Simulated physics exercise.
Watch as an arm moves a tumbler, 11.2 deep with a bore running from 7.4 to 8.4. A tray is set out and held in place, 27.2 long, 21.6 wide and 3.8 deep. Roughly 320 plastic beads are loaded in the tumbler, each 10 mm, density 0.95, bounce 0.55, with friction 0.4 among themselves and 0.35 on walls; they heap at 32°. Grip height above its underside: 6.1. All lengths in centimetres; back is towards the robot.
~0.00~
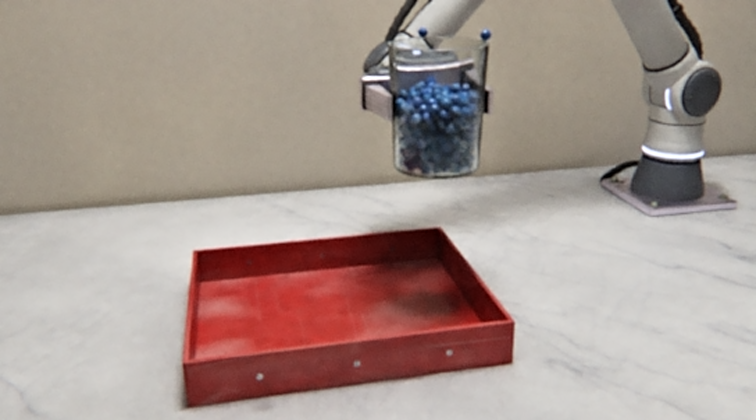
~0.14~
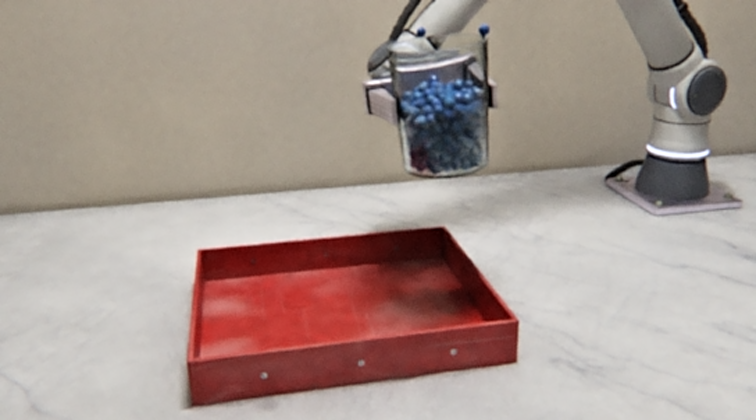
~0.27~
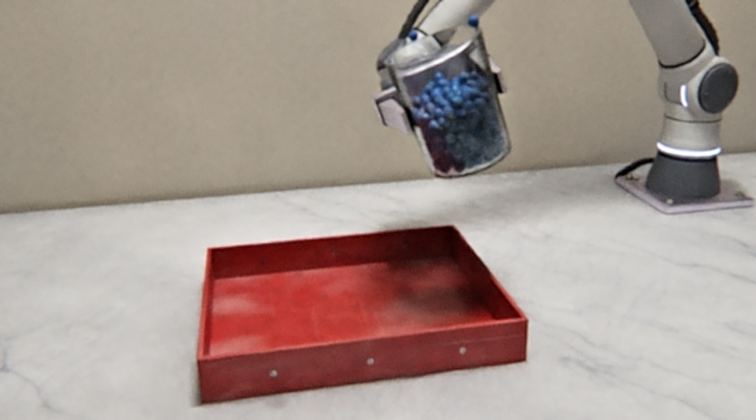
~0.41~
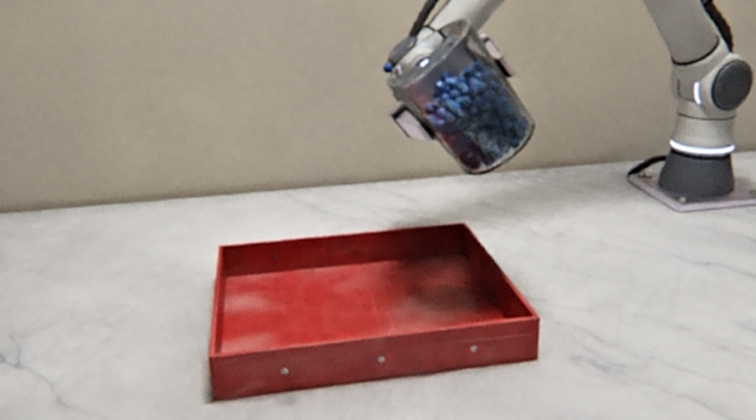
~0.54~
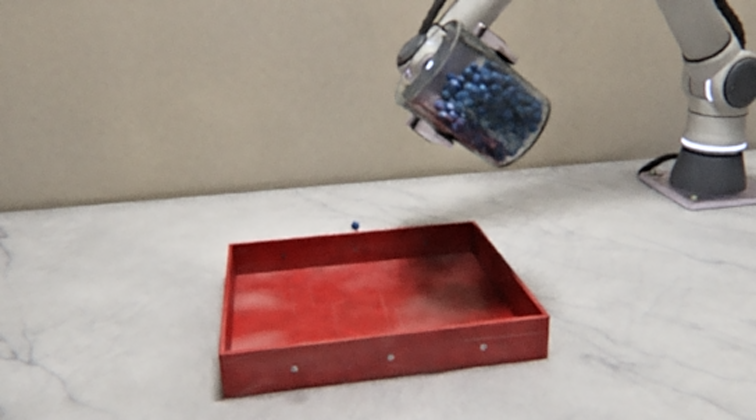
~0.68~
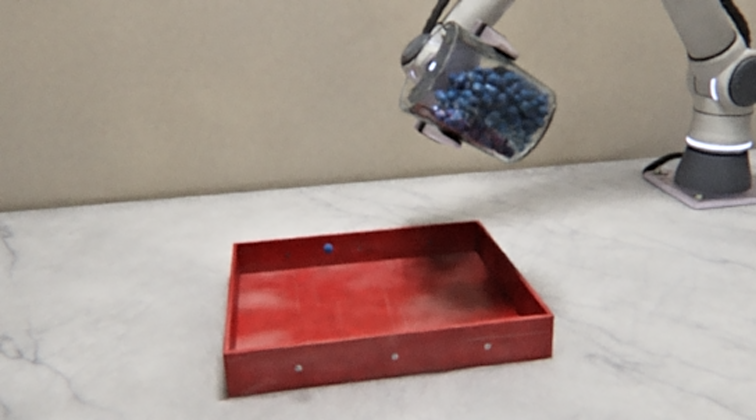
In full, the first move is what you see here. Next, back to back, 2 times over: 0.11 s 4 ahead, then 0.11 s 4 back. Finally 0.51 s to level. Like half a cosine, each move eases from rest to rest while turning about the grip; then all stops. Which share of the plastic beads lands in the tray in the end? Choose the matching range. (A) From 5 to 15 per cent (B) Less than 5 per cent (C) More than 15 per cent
Answer: A.
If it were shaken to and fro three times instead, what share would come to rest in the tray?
Estimate: Around 10 %.
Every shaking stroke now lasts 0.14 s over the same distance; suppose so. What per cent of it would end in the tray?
0 %.
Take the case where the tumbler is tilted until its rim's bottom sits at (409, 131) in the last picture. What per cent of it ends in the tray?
About 50 %.
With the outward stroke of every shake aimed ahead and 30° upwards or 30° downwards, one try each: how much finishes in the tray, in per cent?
Estimates, in order: 20 % then 0 %.
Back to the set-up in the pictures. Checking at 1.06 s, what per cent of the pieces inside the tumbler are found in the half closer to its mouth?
I'd guess about 45 percent of it.
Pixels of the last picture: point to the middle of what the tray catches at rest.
At about (336, 311).
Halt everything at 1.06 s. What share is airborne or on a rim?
1 %.
After 1.06 s, tilted 57° forward, highest piece 23 above the table; 305 in the tumbler, 14 in the tray, 2 in flight or on a rim.
After 1.44 s, tilted 17° forward, highest piece 25 above the table; 290 in the tumbler, 29 in the tray, 2 on the table or floor.
After 1.83 s, level, highest piece 25 above the table; 290 in the tumbler, 29 in the tray, 2 on the table or floor.
After 2.88 s, level, highest piece 25 above the table; 290 in the tumbler, 29 in the tray, 2 on the table or floor.
In the end, 290 in the tumbler, 29 in the tray, 2 on the table or floor. That is 9 % in the tray.
